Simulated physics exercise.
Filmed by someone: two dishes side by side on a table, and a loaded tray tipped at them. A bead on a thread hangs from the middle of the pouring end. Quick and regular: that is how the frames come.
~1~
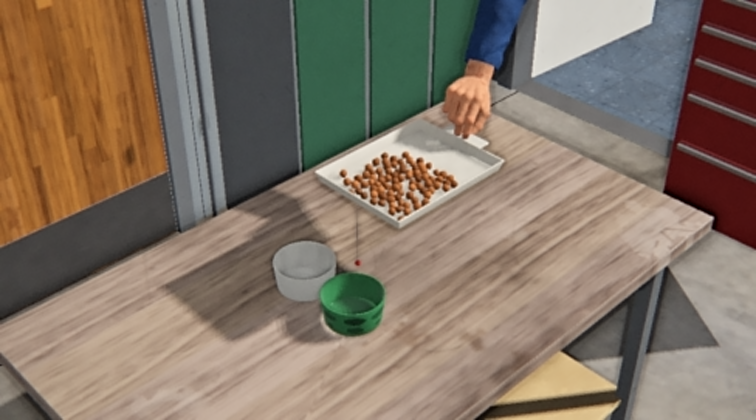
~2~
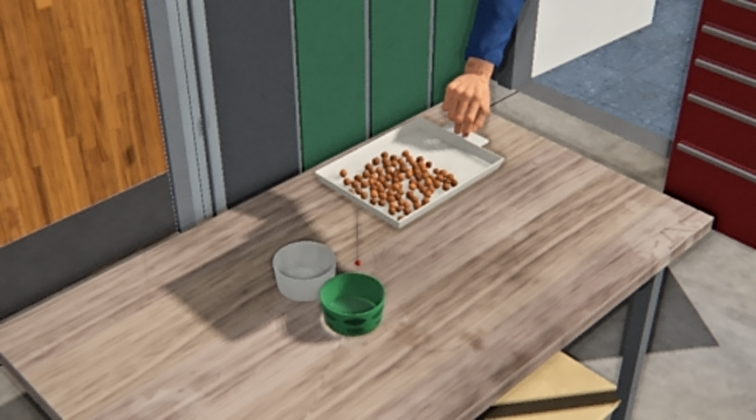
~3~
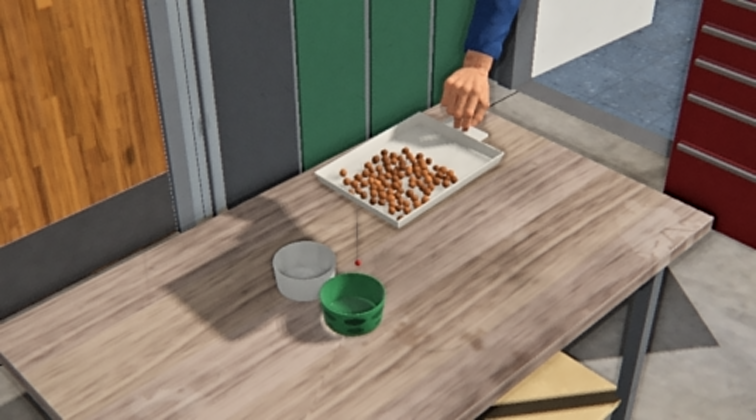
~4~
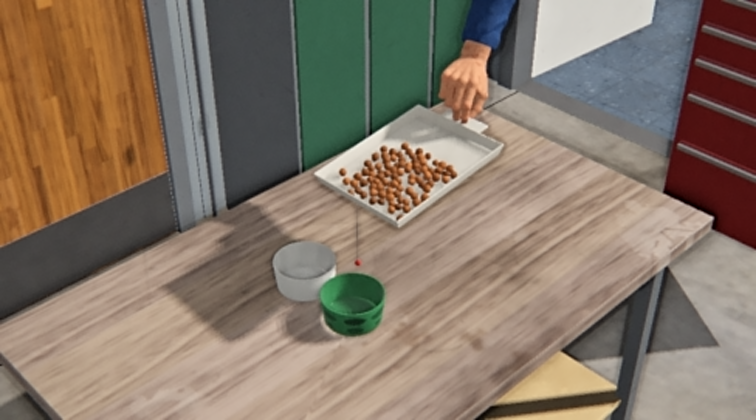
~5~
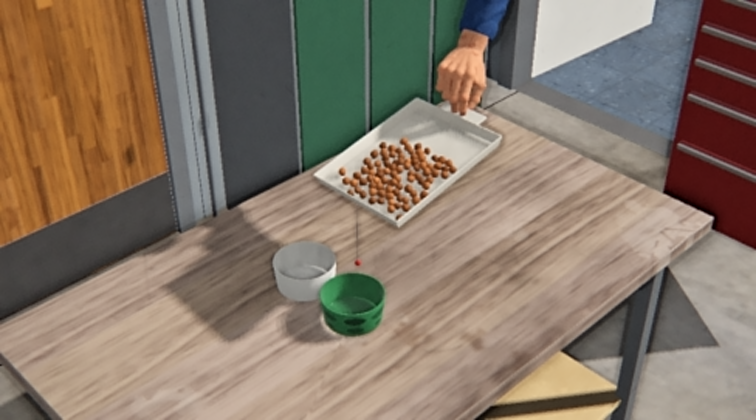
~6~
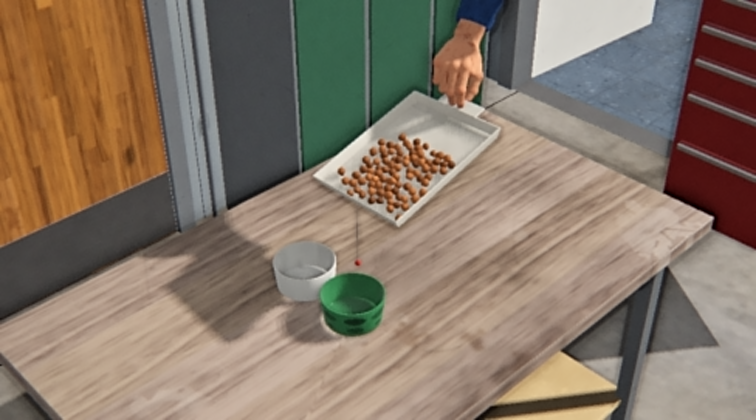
A hand gradually tilts a white tray of hazelnuts above a table with two dishes.
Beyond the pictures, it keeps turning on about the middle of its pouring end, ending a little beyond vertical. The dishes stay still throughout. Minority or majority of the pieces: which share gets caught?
Majority.
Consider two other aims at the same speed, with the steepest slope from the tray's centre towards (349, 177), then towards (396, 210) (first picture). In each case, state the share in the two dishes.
Lab note: Try one about 40 %, try two about 40 %.
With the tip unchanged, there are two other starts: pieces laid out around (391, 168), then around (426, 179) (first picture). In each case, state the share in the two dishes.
From the first start you get 90 in a hundred, from the second 90 in a hundred.
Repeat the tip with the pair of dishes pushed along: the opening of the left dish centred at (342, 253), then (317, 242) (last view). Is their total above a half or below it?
Catch, run one: Below the halfway mark; run two: Below the halfway mark.
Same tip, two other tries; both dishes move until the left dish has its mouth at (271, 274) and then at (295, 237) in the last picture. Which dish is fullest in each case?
Result, try one: The right of the two; try two: The right of the two.
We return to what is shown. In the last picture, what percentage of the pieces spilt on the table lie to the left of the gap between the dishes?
Close to 80 %.
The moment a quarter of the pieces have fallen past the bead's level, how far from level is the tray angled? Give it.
Close to 110° of tilt at that moment.
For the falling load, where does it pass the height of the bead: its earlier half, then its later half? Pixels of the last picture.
First close to (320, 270), next close to (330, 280).
Just after the last frame, tray tipped steeply; every one on the tray.
A moment on, tray tipped right over; every one on the tray.
Further on, tray tipped past a quarter turn; roughly a quarter in the right dish; roughly a third in the left dish; roughly a third outside both.
When it is over, tray tipped past a quarter turn; roughly a quarter in the right dish; roughly a third in the left dish; roughly a third outside both.
